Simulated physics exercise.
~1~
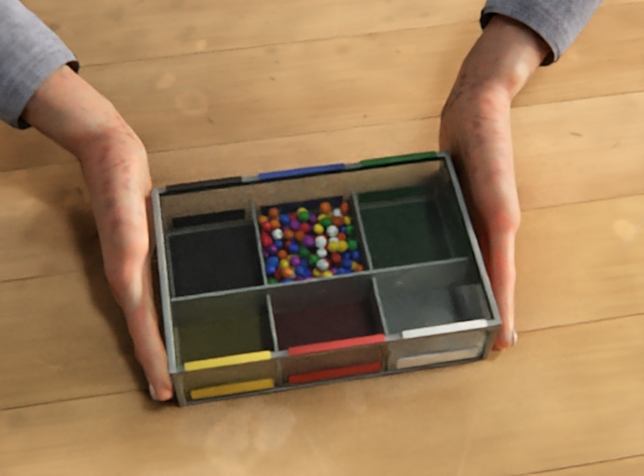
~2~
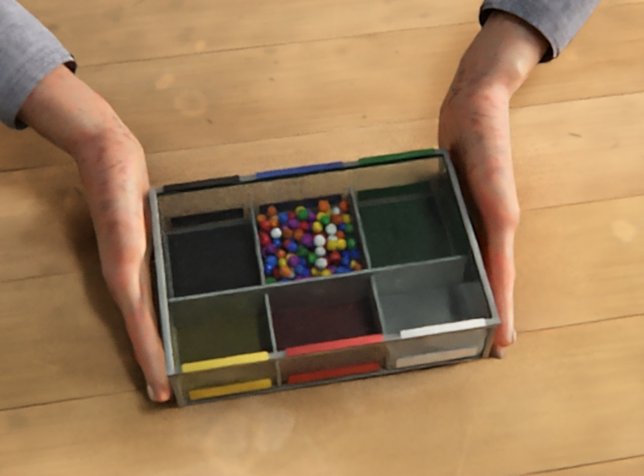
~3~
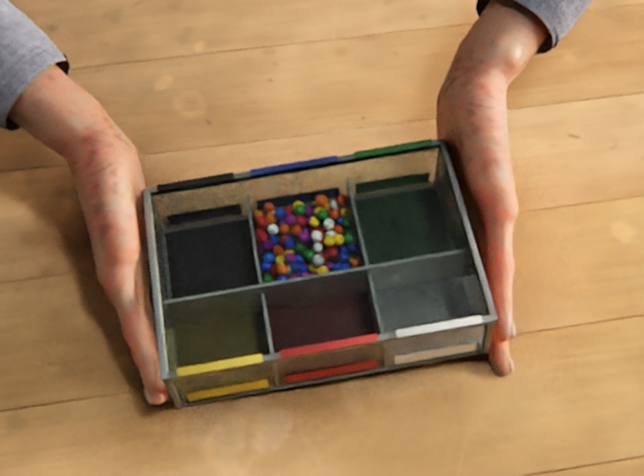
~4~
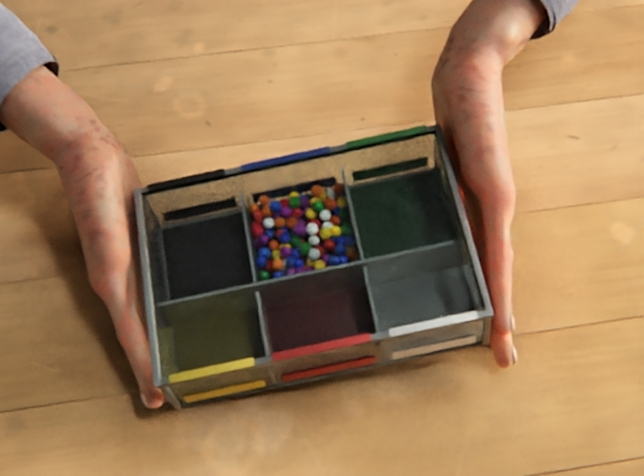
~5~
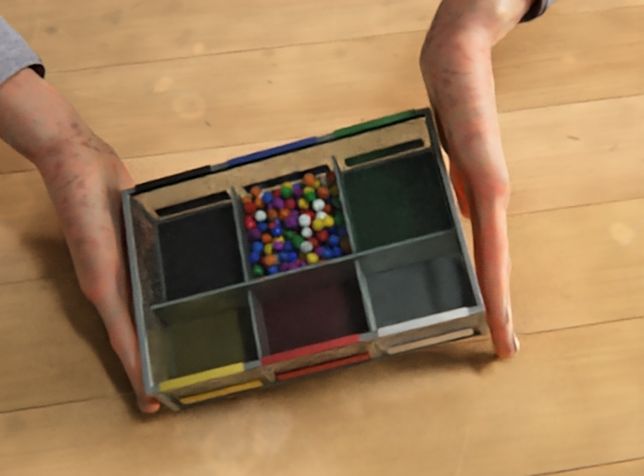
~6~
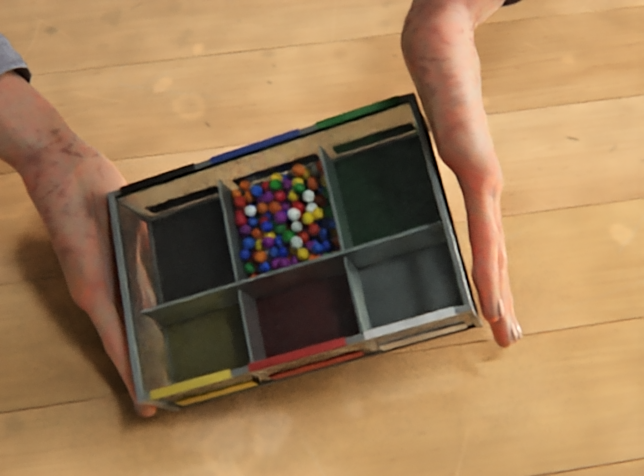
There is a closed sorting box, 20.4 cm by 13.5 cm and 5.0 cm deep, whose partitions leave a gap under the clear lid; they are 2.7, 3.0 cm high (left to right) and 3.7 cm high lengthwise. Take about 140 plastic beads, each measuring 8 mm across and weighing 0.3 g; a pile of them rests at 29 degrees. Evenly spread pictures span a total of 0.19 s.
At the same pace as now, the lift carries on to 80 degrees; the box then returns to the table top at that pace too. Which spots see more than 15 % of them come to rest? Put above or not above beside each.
At the end, red compartment: Stays behind the line, blue compartment: Crosses the line, green compartment: Stays behind the line, yellow compartment: Crosses the line, white compartment: Stays behind the line, black compartment: Crosses the line.
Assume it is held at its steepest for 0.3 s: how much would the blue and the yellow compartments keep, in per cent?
Final amounts, blue 45% and yellow 30%.
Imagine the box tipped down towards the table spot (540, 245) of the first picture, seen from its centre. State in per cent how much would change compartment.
Roughly 50 per cent.
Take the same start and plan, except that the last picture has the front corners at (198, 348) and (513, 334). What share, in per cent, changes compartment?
Then roughly 45 per cent.
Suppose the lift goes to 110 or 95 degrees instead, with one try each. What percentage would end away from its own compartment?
About 85 and 75 per cent.
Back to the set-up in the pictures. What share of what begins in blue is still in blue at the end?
40 %.
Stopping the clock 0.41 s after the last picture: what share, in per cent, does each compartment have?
Shares - red: 0; blue: 75; green: 0; yellow: 5; white: 0; black: 20.
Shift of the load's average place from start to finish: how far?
Displacement: Near 6.0 cm.
Then, 0.41 s after the last picture, tilt 78 degrees; blue 75 %, yellow 5 %, black 20 %.
Then, 0.68 s after the last picture, tilt 32 degrees; blue 40 %, yellow 25 %, black 35 %.
Then, 1.06 s after the last picture, tilt 0 degrees; blue 40 %, yellow 25 %, black 35 %.
In the end, red 0 %, blue 40 %, green 0 %, yellow 25 %, white 0 %, black 35 %.
